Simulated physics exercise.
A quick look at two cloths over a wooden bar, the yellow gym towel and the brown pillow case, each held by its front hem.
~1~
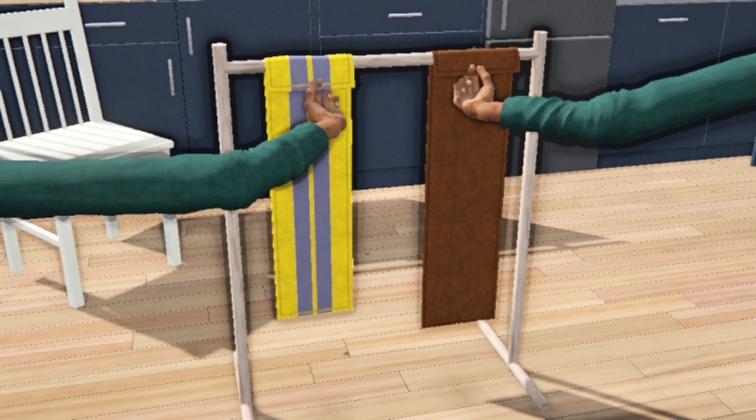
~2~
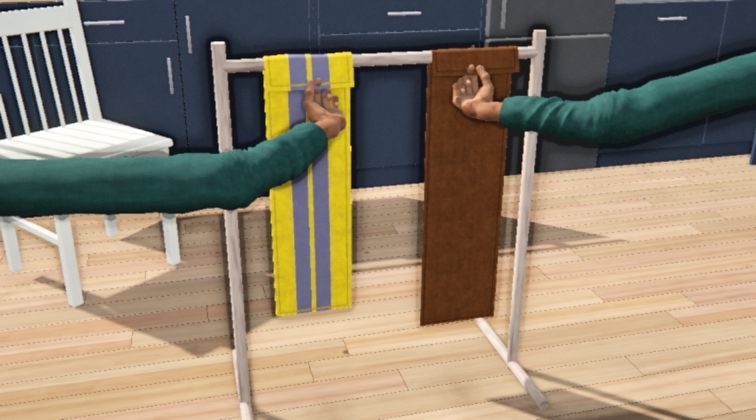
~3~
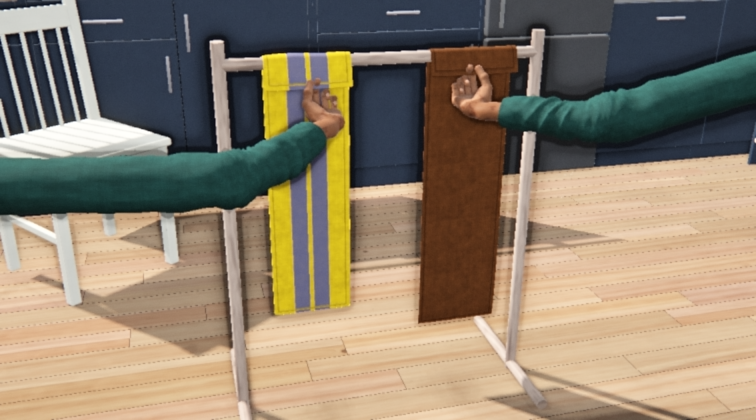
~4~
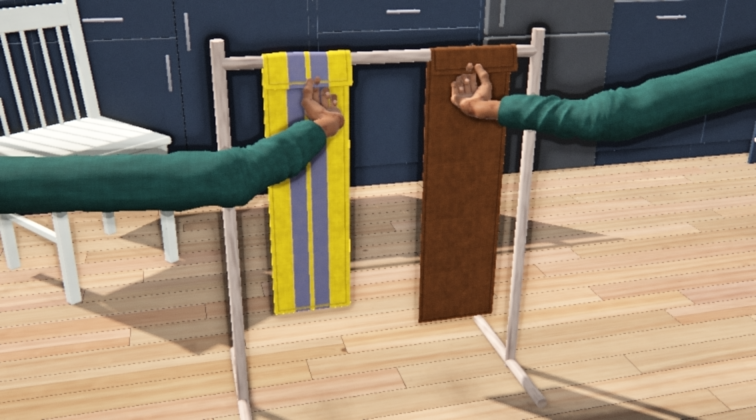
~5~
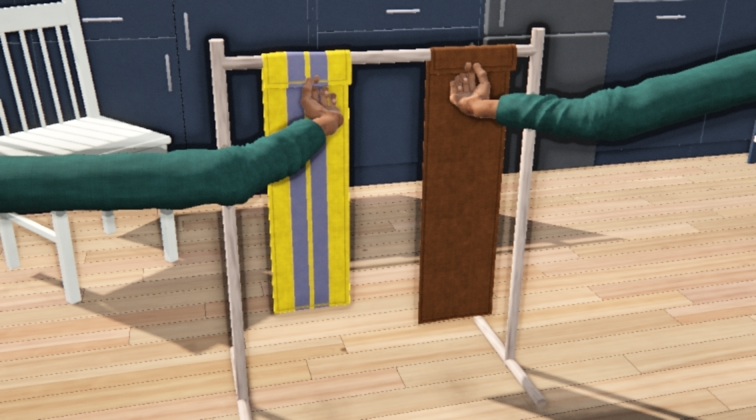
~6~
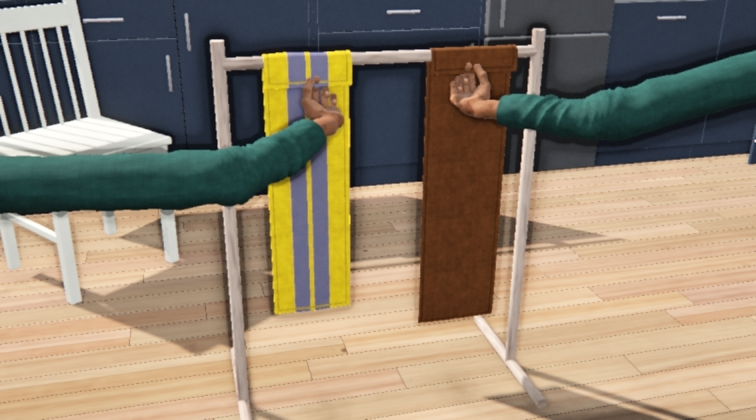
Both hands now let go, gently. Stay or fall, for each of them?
Outcome: The yellow gym towel is pulled off by its long side, the brown pillow case slides off.
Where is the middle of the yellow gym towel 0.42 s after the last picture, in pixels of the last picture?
Near (312, 294).
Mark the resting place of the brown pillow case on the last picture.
Close to (453, 371).
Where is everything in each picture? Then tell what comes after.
Gym towel front hem (333, 82), back hem (334, 307); pillow case front hem (456, 70), back hem (441, 322), in the first frame.
Gym towel front hem (332, 82); pillow case front hem (455, 70), in the second frame.
Gym towel front hem (331, 82); pillow case front hem (454, 70), in the third frame.
Gym towel front hem (331, 81); pillow case front hem (454, 69), in the fourth frame.
Gym towel front hem (330, 80); pillow case front hem (453, 68), in the fifth frame.
Gym towel front hem (330, 80), back hem (331, 303), front far shorter than the back; pillow case front hem (453, 68), back hem (438, 317), front far shorter than the back, in the sixth frame.
Then, 0.42 s on from there, gym towel clear of the rail and dropping near (312, 294); pillow case clear of the rail and dropping near (456, 304).
Then, 0.64 s on from there, gym towel in a heap on the floor near (314, 386); pillow case in a heap on the floor near (453, 369).
In the end, gym towel in a heap on the floor near (314, 388); pillow case in a heap on the floor near (453, 371). The yellow gym towel slides off and the brown pillow case slips to the floor.
